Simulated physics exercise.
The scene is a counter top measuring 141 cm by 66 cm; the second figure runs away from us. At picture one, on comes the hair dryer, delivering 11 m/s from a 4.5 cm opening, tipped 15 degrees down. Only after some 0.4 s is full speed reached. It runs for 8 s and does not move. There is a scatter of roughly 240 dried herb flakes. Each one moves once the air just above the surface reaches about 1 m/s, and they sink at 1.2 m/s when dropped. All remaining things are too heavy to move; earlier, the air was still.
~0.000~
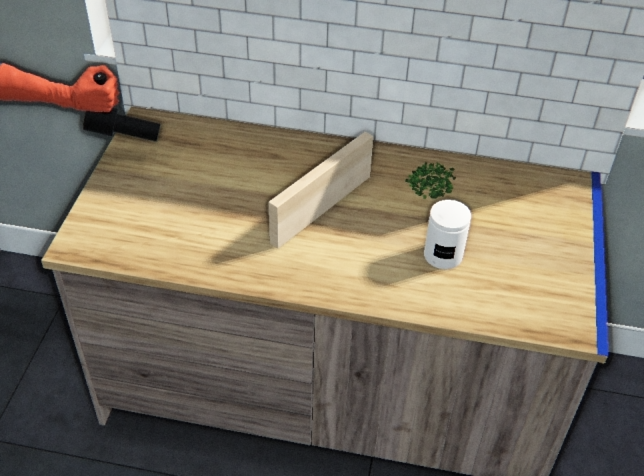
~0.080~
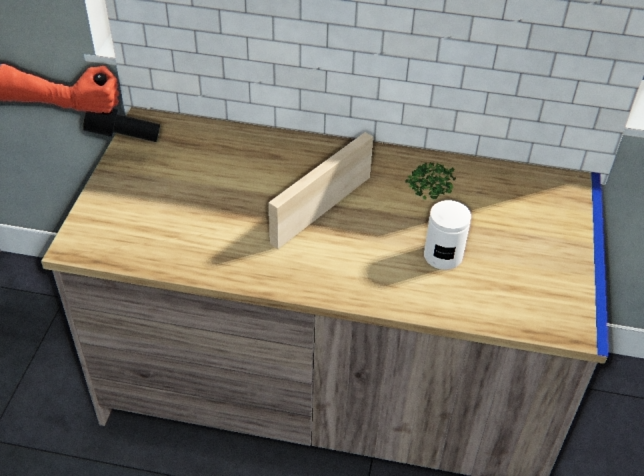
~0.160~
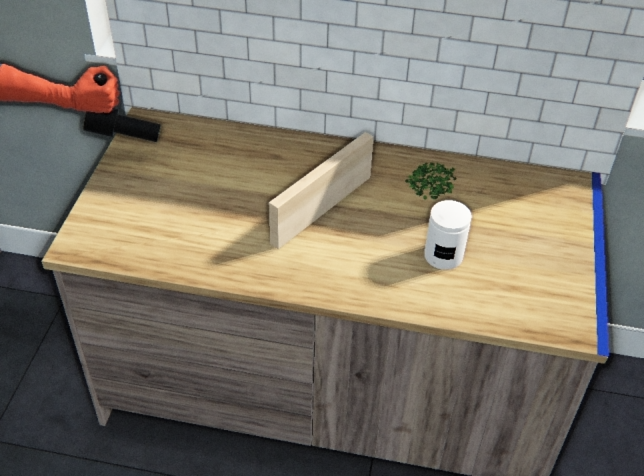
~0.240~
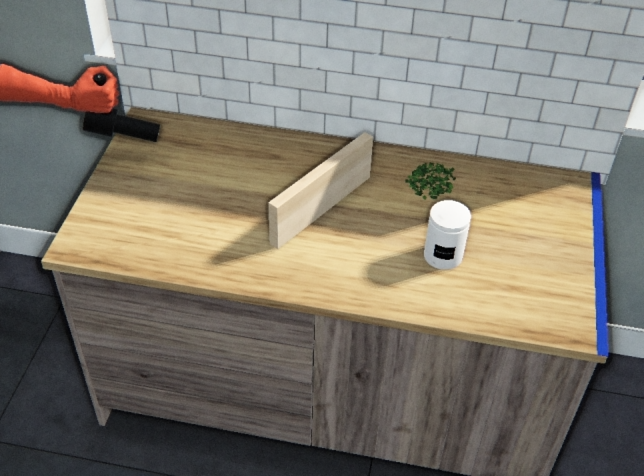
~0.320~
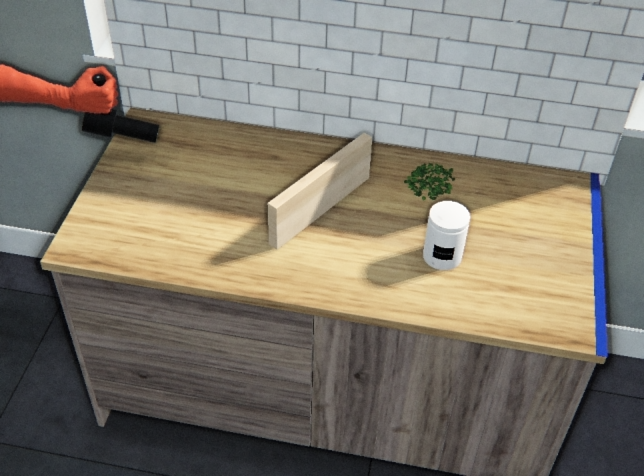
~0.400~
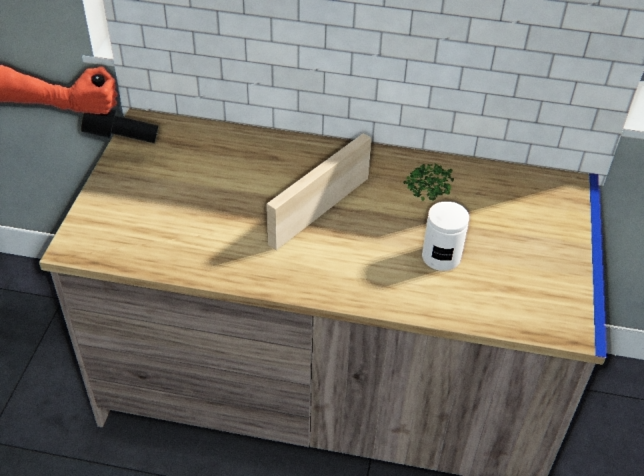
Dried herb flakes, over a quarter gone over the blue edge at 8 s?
The quarter mark is passed.
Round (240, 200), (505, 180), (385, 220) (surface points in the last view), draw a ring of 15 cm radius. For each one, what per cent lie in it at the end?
Roughly 0 %, 15 % and 2 %, in that order.
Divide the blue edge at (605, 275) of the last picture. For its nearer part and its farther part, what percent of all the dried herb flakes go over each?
0 % nearer, 50 % farther.
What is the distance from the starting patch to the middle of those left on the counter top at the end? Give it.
That comes to some 25 centimetres.
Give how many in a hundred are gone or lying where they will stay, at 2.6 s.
40 per cent.
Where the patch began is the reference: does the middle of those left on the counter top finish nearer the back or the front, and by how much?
It has shifted to the near edge, by around 5 cm.
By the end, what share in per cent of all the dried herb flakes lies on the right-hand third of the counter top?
40 %.
After 1.6 s, 28 % are over the blue edge; the middle of those still in play is near (470, 195); 33 % have settled or left.
After 2.6 s, 36 % are over the blue edge; the middle of those still in play is near (498, 202); 43 % have settled or left.
After 4.4 s, 45 % are over the blue edge; the middle of those still in play is near (509, 206); 56 % have settled or left.
After 8.0 s, at the end, 52 % are over the blue edge; the middle of those still in play is near (509, 206).
